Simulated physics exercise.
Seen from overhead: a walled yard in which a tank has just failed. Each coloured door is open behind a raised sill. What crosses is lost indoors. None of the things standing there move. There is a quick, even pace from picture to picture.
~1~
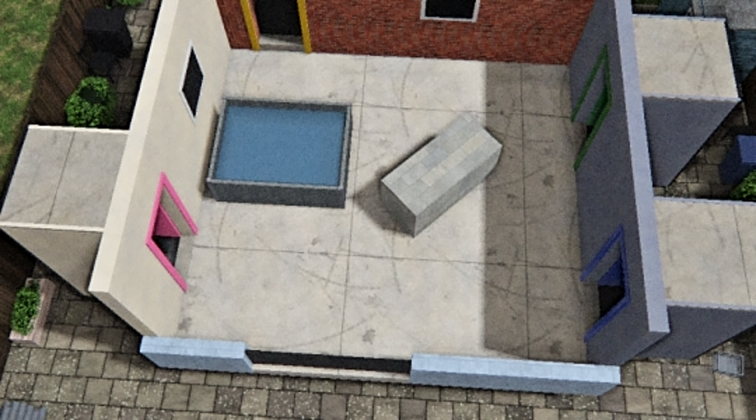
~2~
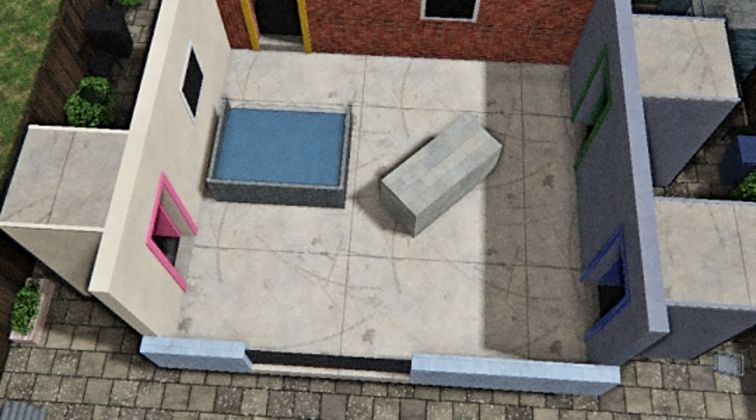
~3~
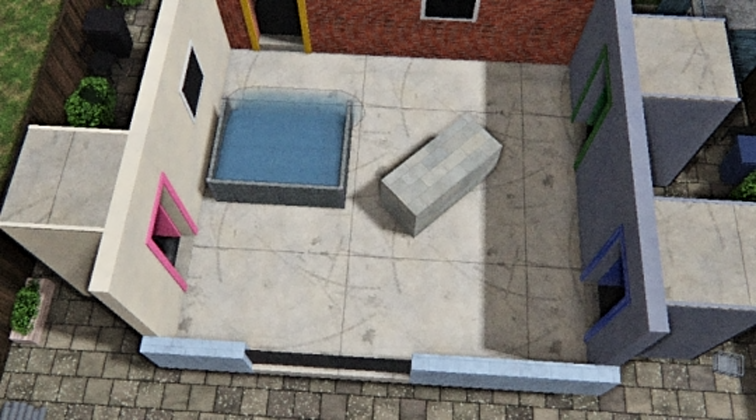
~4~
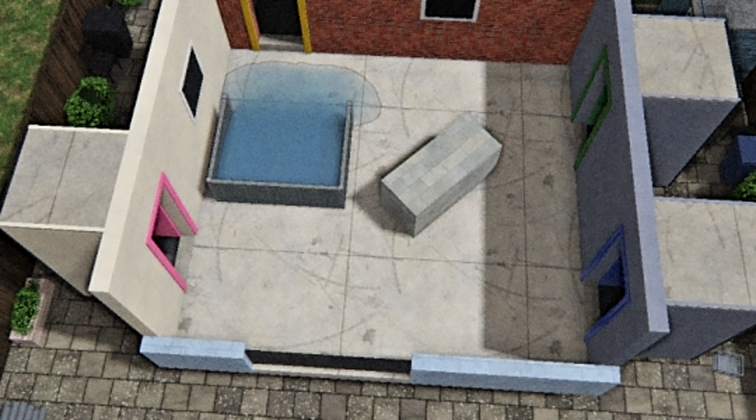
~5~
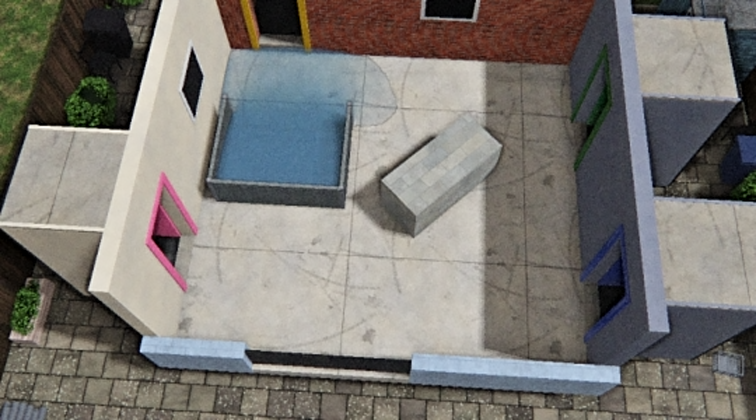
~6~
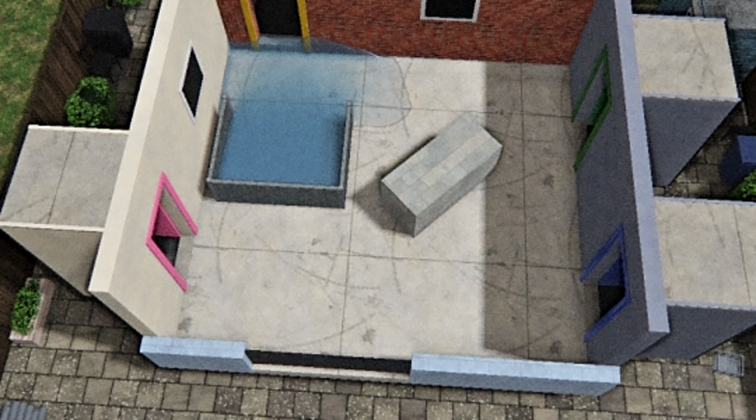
To begin with, water lies still in a rectangular tank beside a pale block in a walled yard. Water then pours out over the tank's far side, spreading in a thin, rounded sheet across the concrete toward the brick wall and yellow doorway, and widening to the right behind the tank.
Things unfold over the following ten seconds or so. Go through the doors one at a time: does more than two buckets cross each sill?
Yellow door: Over two buckets, green door: Over two buckets, pink door: Two buckets at most, blue door: Two buckets at most.
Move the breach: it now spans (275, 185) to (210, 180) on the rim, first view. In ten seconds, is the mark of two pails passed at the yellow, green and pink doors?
The yellow door remains below, the green door remains below, the pink door exceeds the limit.
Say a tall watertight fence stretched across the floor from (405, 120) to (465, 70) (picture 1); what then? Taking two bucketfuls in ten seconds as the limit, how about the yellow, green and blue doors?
Yellow overshoots, green falls short, blue falls short.
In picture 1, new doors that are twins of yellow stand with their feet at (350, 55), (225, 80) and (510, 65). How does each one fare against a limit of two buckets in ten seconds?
Taking them as listed, the first gets past the limit, the second gets past the limit and the third doesn't reach the limit.
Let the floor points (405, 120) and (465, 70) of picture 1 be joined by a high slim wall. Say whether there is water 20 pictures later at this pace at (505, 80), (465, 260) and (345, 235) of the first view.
Taking the points in the order given, they are inundated, high and dry and high and dry.
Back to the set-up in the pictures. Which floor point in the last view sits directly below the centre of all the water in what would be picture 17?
It's close to (308, 108).
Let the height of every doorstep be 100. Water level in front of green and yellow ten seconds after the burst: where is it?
Readings, in sequence: 110 percent and 30 percent.
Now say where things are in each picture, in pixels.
The first frame shows still water in the water tank at (282, 144).
In the second frame, water pours out on the water tank's far side and has run to a hidden place.
In the third frame, the front is at a hidden place, out from the gap on the water tank's far side.
In the fourth frame, water pours out on the water tank's far side and has run to (226, 79).
In the fifth frame, the front is at (230, 56), out from the gap on the water tank's far side.
In the sixth frame, water pours out on the water tank's far side and has run to (390, 59).
A moment on, water covers 15 % of the floor; the yellow door over two buckets in, the green door not reached, the pink door not reached, the blue door not reached.
Next, water covers 25 % of the floor; the yellow door far over two buckets in, the green door not reached, the pink door not reached, the blue door not reached.
Then, water covers 45 % of the floor; the yellow door far over two buckets in, the green door under two buckets in, the pink door wet at the sill, nothing in, the blue door not reached.
Later, water covers 75 % of the floor; the yellow door far over two buckets in, the green door far over two buckets in, the pink door under two buckets in, the blue door wet at the sill, nothing in.
In the end, water covers 90 % of the floor; the yellow door far over two buckets in, the green door far over two buckets in, the pink door under two buckets in, the blue door wet at the sill, nothing in.
